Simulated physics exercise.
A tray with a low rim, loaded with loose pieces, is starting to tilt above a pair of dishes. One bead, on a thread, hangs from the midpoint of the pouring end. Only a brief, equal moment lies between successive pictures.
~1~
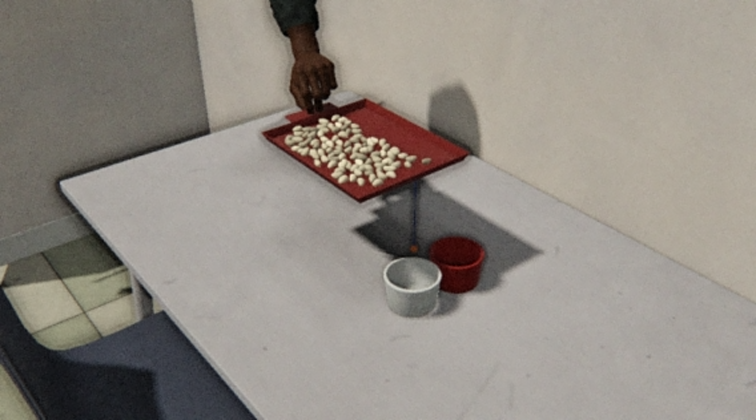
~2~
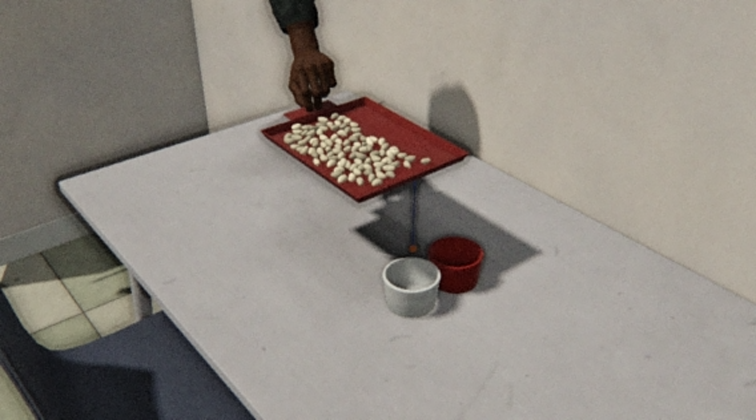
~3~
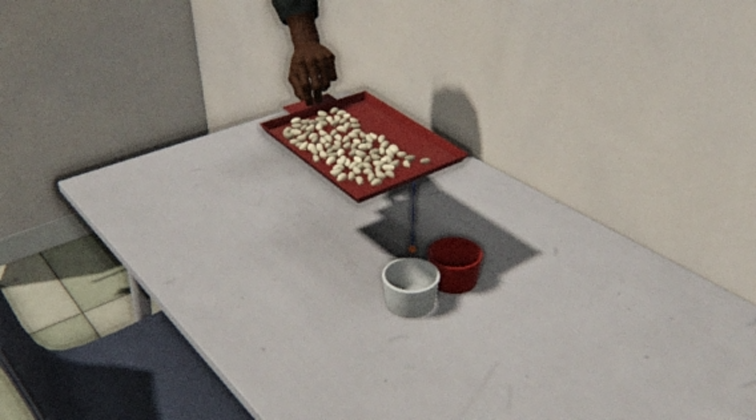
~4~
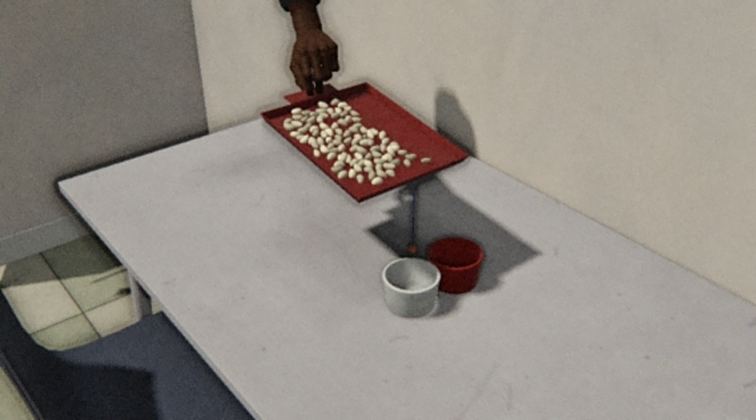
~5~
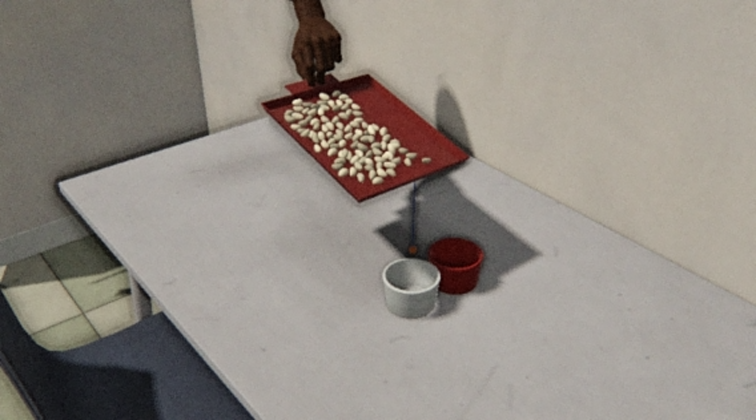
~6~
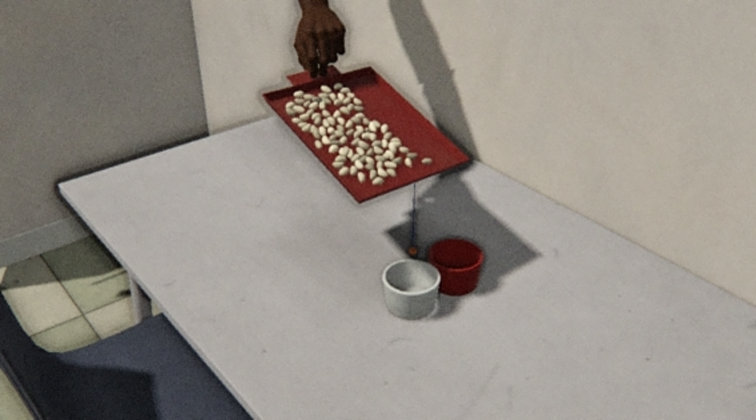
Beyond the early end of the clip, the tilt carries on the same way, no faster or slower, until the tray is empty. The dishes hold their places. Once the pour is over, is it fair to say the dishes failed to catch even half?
No, I expect most of the load to be saved.
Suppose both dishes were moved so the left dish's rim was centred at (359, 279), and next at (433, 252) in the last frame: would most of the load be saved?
Short of half, then Short of half.
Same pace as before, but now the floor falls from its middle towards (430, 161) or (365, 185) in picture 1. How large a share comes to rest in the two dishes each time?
Case one 50 %; case two 10 %.
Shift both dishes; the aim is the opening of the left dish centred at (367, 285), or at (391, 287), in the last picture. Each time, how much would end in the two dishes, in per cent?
You'd end up with around 10 per cent and then around 60 per cent.
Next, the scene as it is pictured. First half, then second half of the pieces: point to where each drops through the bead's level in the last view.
(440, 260), then (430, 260).
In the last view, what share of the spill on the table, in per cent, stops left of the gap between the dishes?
It amounts to some 30 percent.
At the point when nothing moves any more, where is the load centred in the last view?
Close to (447, 287).
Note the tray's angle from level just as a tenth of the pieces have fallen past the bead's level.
The tilt is near 65° by then.
Just after the last frame, tray tipped steeply; the larger part on the tray; roughly a quarter in the air.
A moment on, tray tipped past a quarter turn; roughly a quarter in the left dish; roughly a third in the right dish; roughly a quarter outside both; about a tenth in the air.
Further on, tray tipped past a quarter turn; roughly a third in the left dish; roughly a third in the right dish; roughly a third outside both.
When it is over, tray tipped past a quarter turn; roughly a third in the left dish; roughly a third in the right dish; roughly a third outside both.
